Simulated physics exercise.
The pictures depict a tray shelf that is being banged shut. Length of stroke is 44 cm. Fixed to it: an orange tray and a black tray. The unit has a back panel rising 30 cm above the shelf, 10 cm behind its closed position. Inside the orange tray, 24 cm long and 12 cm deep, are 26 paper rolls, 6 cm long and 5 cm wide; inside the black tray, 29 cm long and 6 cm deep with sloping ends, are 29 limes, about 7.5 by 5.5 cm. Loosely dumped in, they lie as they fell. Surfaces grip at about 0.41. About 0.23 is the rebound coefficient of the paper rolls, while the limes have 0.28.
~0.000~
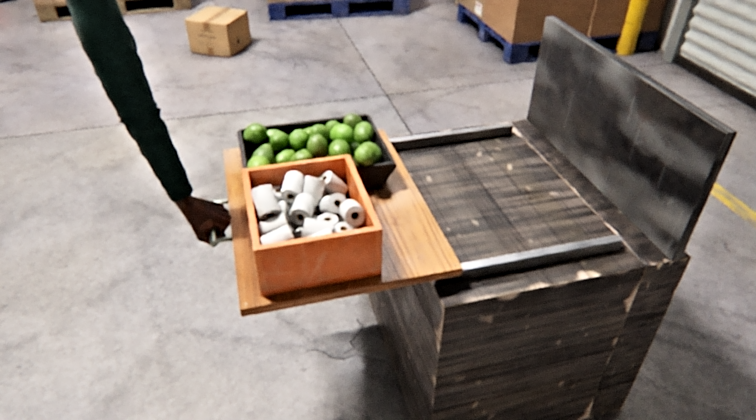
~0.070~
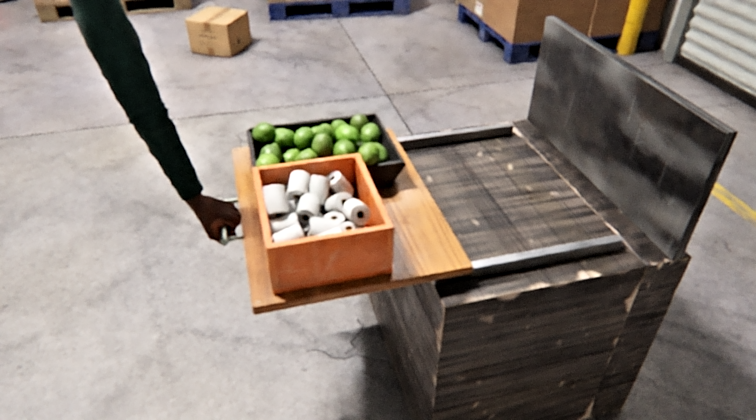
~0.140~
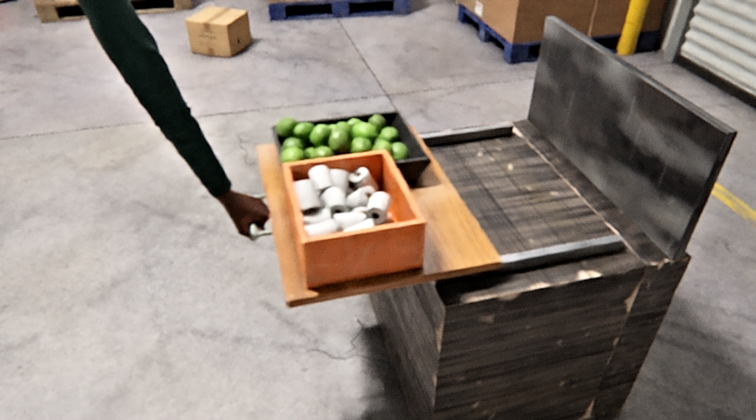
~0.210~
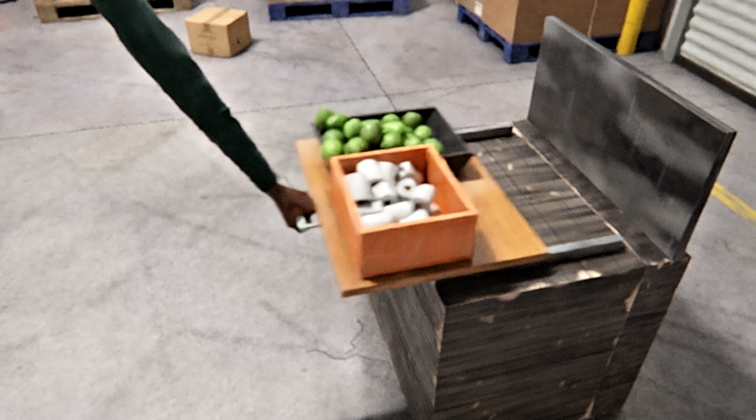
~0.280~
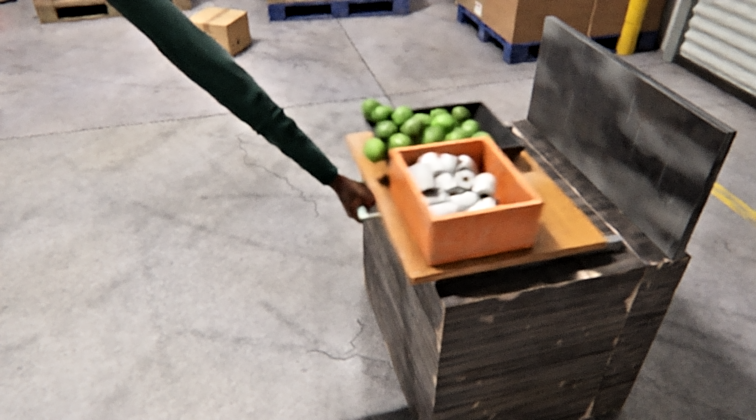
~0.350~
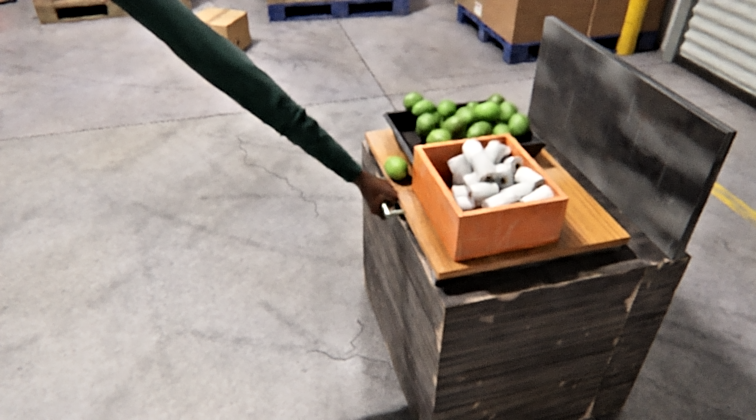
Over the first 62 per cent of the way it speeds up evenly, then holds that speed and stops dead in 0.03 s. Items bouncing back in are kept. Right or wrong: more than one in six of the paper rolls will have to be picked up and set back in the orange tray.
Wrong.
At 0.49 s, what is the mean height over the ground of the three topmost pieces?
Their middles sit some 92 cm up.
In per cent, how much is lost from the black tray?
I'd put the black tray at some 30 per cent.
After 0.49 s, the orange tray has all 26 and the black tray is down by 7 of 29.
After 0.71 s, the orange tray is down by 2 of 26 and the black tray is down by 8 of 29.
Final count (at 1.14 s), the orange tray is down by 2 of 26 and the black tray is down by 9 of 29. Asked share, 2 of 26, 8 per cent.
